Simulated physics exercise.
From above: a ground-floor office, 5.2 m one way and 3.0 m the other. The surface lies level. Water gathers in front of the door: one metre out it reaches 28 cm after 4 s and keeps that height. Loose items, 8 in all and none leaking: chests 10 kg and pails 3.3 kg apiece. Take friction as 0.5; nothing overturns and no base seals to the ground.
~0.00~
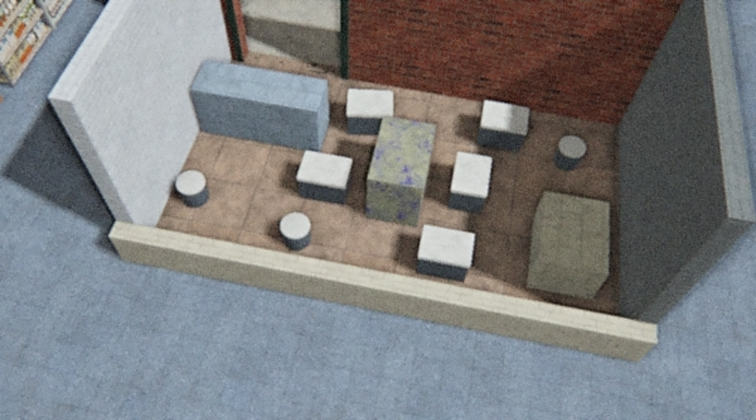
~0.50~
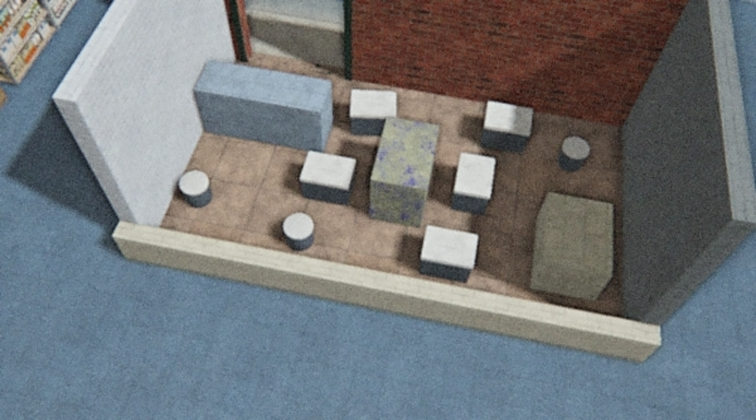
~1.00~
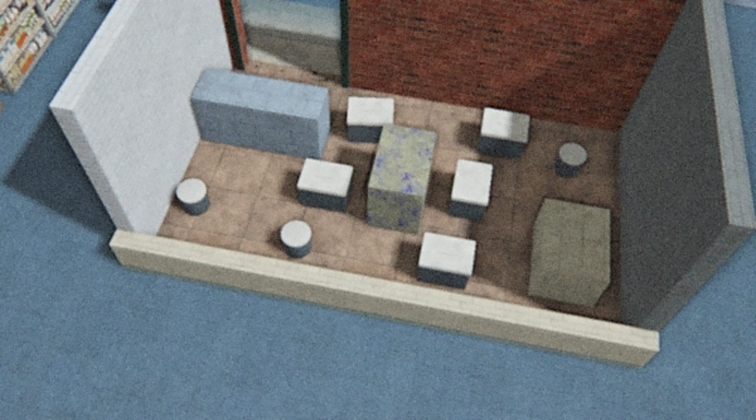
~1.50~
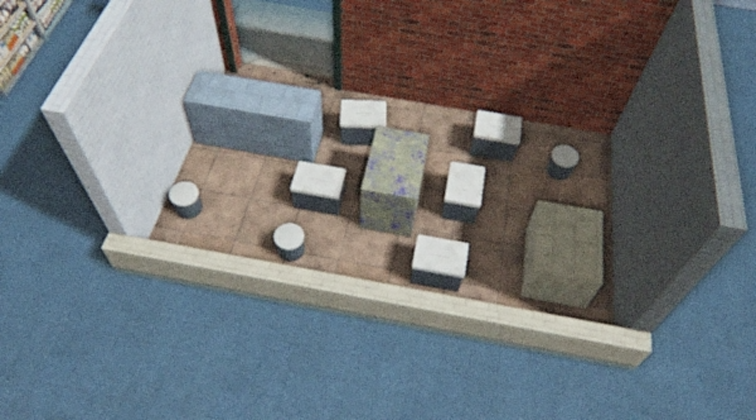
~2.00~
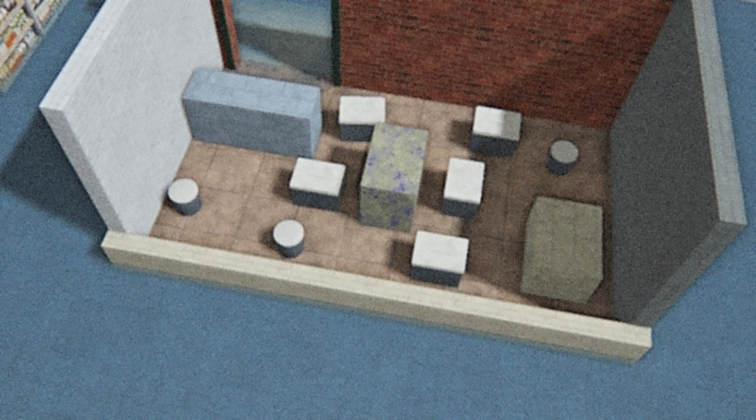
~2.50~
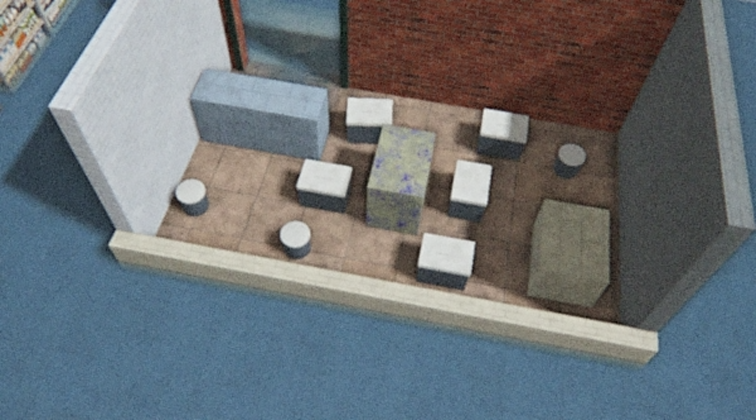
Blue water gathers at the back doorway of a roofless ground-floor office, seen from high above at an angle. Five white-topped chests and three round pails stand around a mottled green-and-purple block, with a pale blue block at left, an olive one at right and red brick behind. The pale strip in the doorway gives way to blue while the camera jitters slightly and the furnishings stay put.
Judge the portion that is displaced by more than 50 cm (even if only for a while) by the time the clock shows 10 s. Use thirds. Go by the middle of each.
It is between one and two thirds.
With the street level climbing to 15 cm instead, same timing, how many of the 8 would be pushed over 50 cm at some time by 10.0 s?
In that case 3 of them.
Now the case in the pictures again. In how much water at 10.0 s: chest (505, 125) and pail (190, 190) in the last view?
About 8 and 5 cm.
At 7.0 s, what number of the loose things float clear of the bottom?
3 of them.
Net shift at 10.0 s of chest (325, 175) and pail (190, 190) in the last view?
In that order: 5 cm, 30 cm.
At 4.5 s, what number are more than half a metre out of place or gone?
I count 1.
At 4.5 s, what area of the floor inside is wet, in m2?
Roughly 4.5 m2.
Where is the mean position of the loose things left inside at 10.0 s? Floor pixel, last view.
Around (402, 242).
After 3.5 s 0 of 8 are over 50 cm from their spots; 0 afloat.
After 4.5 s 1 of 8 are over 50 cm from their spots; 0 afloat.
After 7.0 s 2 of 8 are over 50 cm from their spots; 3 afloat.
After 10.0 s 5 of 8 are over 50 cm from their spots, and 5 have been at some point; 6 afloat.
